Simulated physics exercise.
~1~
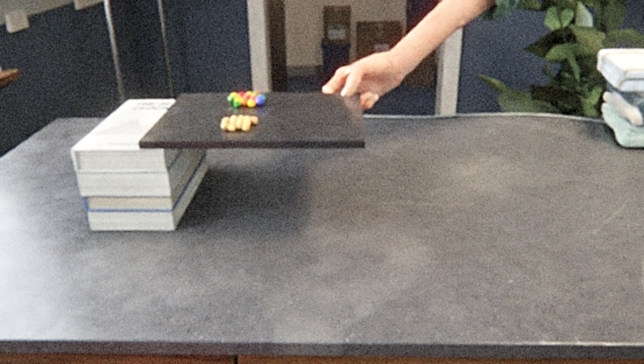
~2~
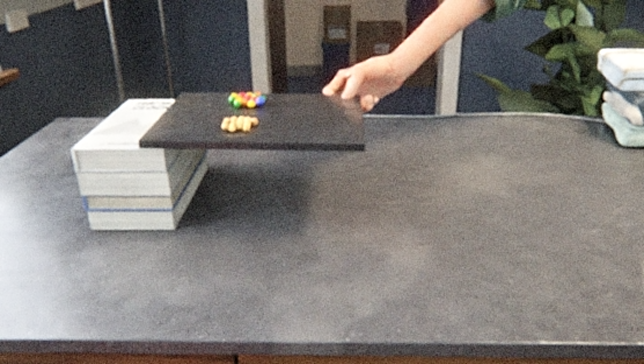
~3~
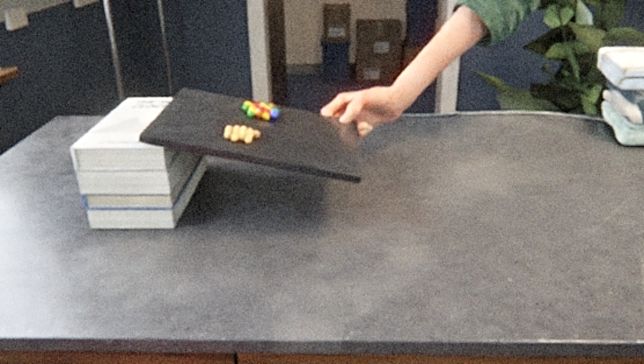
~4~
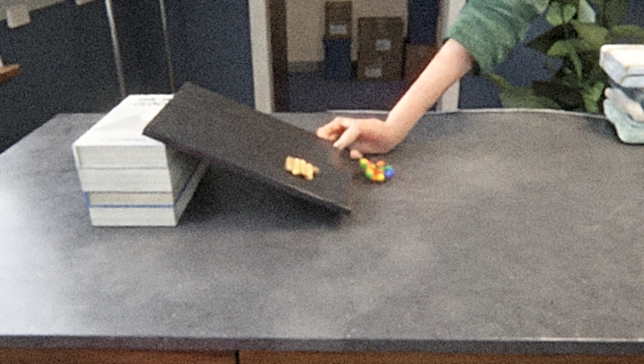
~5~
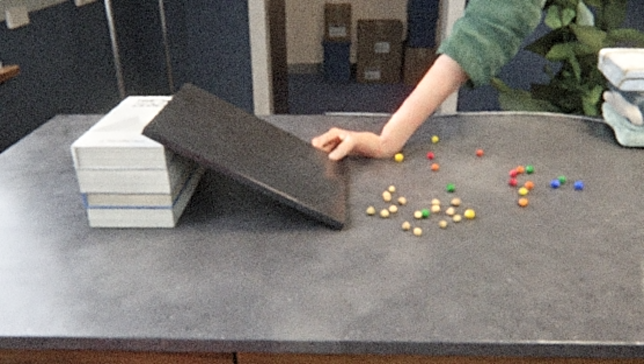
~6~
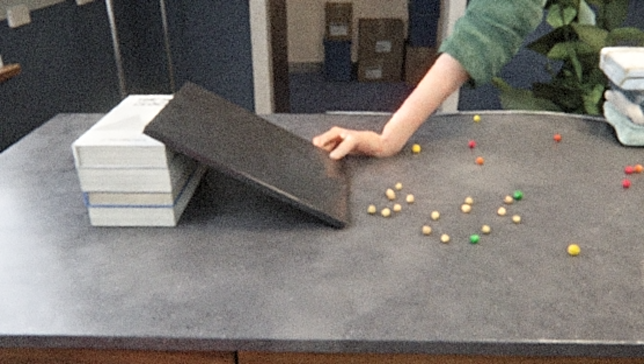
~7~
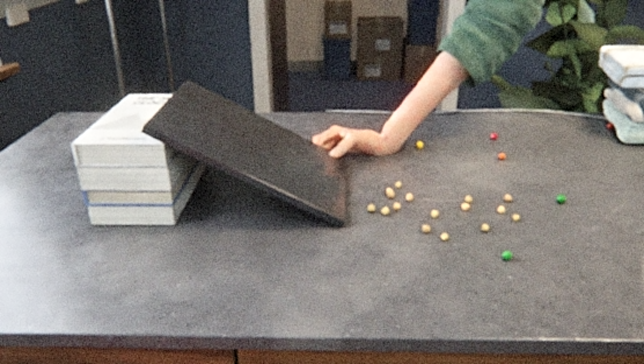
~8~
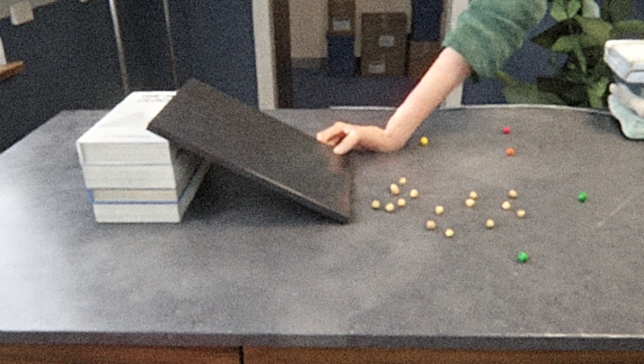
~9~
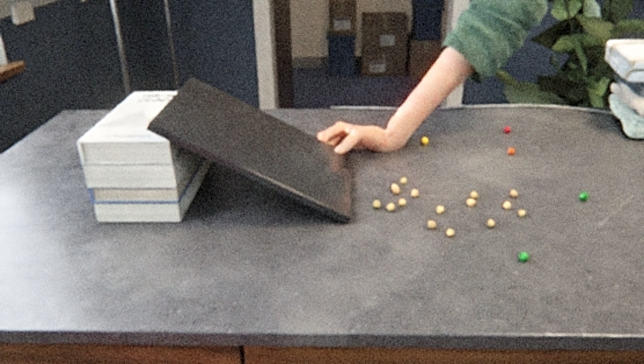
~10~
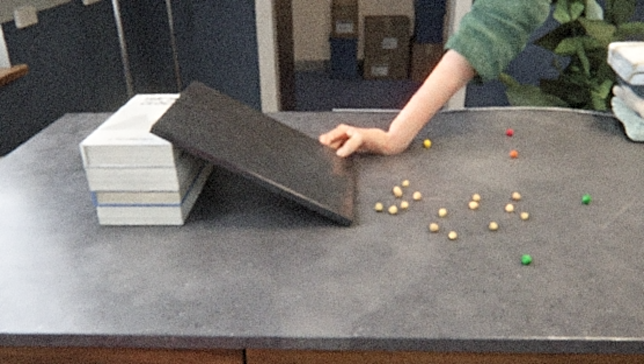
Colourful beads and pale pellets sliding off a dark board as a hand lowers one end, the colourful ones scattering farther.
